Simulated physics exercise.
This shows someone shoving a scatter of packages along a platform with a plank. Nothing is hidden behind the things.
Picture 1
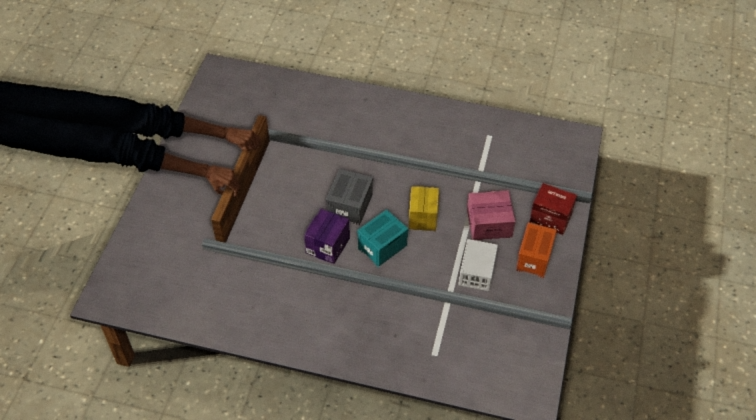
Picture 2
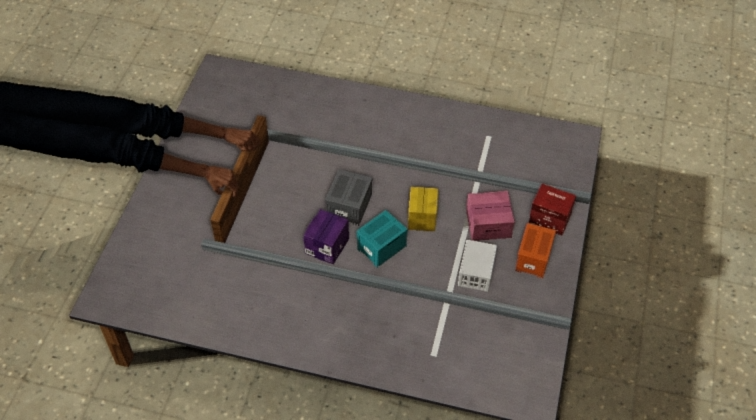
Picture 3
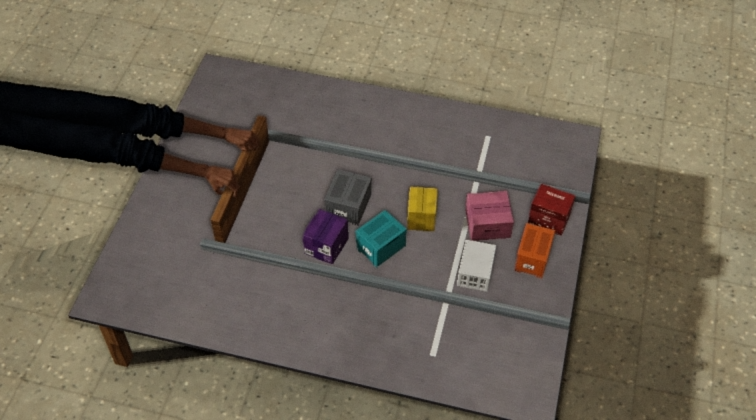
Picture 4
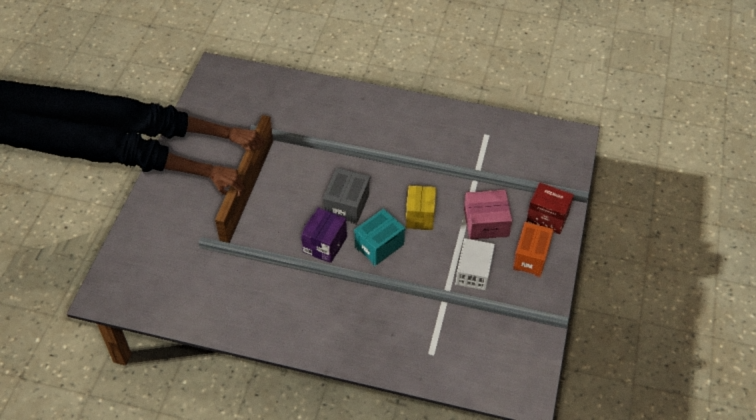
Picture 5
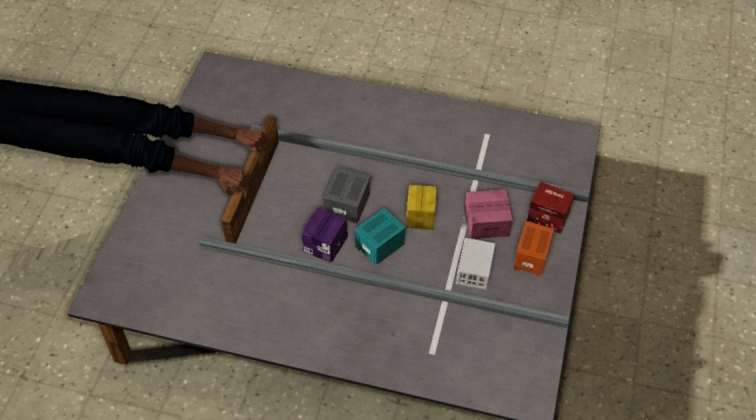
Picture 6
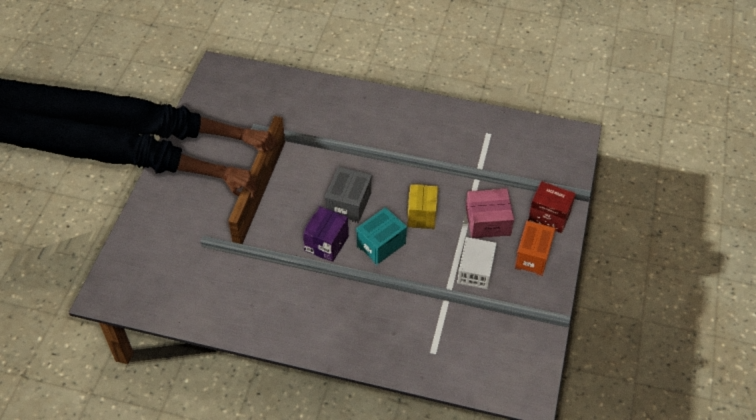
Wooden plank gripped by two hands sliding slightly right across a grey table toward scattered colourful boxes, which stay still.
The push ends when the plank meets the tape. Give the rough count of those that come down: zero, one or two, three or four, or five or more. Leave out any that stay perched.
The number that fall off is one or two.
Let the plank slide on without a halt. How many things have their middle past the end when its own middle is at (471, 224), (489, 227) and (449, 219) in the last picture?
In that order 2, 2 and 0.
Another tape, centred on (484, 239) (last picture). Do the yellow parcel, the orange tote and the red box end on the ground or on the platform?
The yellow parcel does not fall; the orange tote is lost; the red box comes down.
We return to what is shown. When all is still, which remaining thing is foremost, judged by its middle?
It is the orange tote.
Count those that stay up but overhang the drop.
Overhanging: 1.
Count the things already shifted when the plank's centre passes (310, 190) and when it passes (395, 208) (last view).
First 0, then 4.
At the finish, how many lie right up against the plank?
The number is 2.
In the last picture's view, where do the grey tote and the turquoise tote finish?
The grey tote at (484, 222), the turquoise tote at (510, 258).
Soon after, none off yet; red box at rest near (552, 207); orange tote at rest near (535, 248); pink parcel at rest near (489, 213).
Then, none off yet; red box moved a little near (557, 207); orange tote moved a little near (541, 252); pink parcel moved about its own width near (514, 218).
By the end, the number that fall off is one or two; fallen, red box.
